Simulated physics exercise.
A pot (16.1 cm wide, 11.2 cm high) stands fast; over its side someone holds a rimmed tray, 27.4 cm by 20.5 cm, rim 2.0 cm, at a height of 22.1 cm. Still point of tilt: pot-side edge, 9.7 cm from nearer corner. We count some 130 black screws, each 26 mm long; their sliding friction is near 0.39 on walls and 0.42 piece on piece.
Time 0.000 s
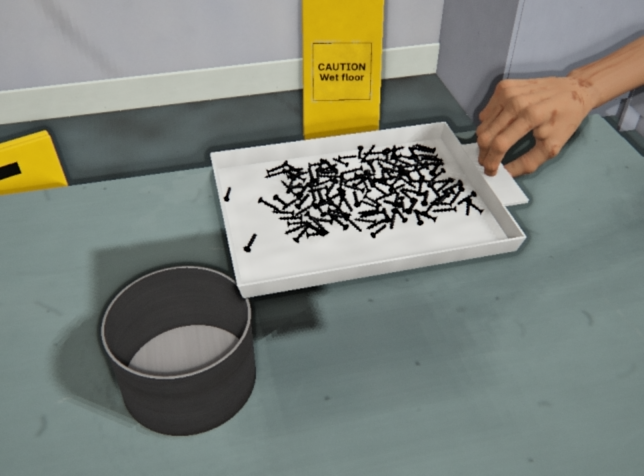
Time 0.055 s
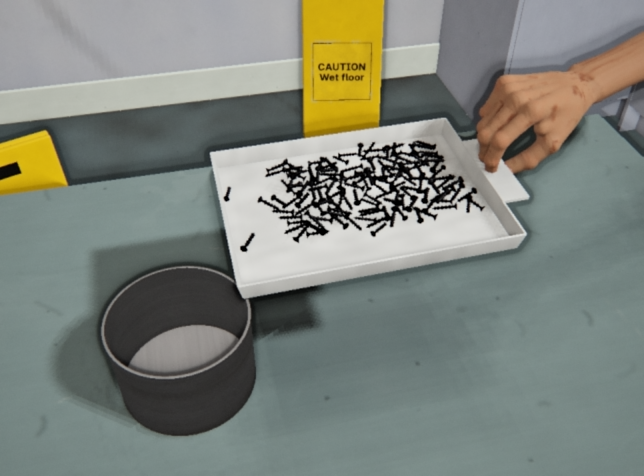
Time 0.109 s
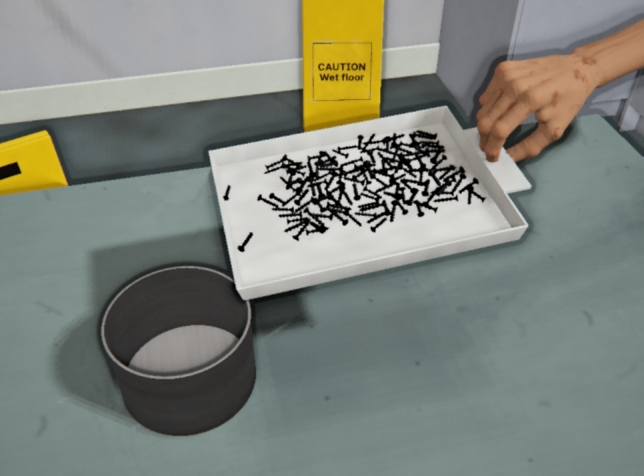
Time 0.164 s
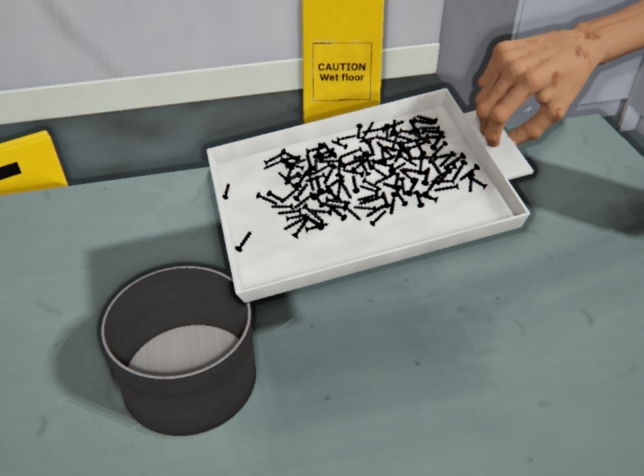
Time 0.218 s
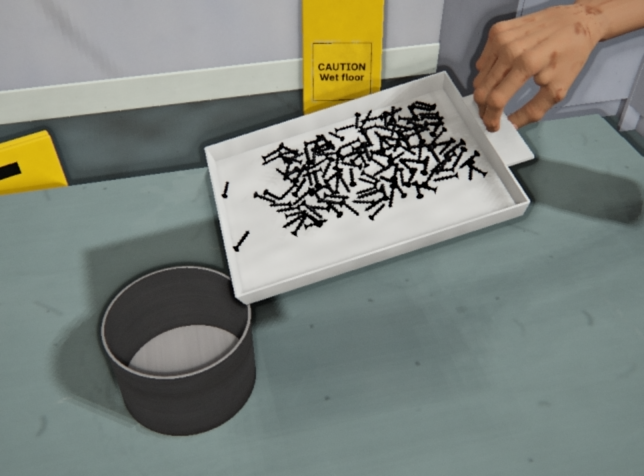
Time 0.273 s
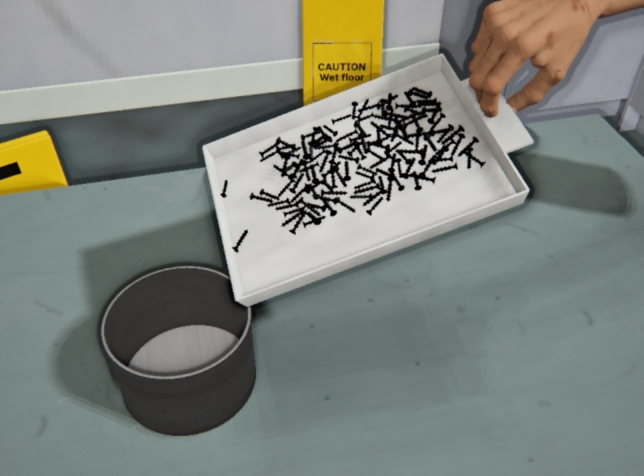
A hand lifted the right end of a white tray scattered with small black screws, tilting it down toward the dark round pot at left, while the screws barely shifted on the tray.
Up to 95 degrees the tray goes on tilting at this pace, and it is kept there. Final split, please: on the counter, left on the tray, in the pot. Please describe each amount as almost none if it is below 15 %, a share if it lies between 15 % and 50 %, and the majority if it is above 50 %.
Counter - the majority, tray - almost none, pot - a share.
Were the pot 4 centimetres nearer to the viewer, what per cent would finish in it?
Result after the change: About 80 in a hundred.
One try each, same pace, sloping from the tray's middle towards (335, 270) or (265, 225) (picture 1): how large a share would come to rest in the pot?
Roughly 0 per cent on the first try and 75 per cent on the second.
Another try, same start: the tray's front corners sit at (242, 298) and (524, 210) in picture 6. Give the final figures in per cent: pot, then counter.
The pot gets 5 and the counter 95.
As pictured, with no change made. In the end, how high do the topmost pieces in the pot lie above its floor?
Close to 1.5 cm up.
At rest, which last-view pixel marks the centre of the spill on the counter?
The spill's middle ends up near (223, 451).
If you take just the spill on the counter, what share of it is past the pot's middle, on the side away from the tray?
About 30 per cent.
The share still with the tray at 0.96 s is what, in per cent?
Estimate: About 40 percent.
Then, at 0.68 s, tilt 55 degrees; the tray holds 100 %, the pot 0 %.
After 0.96 s, tilt 80 degrees; the tray holds 40 %, the pot 20 %.
After 1.34 s, tilt 95 degrees; the tray holds 0 %, the pot 35 %.
By 2.1 s all is still; counter 65 %, tray 0 %, pot 35 %.
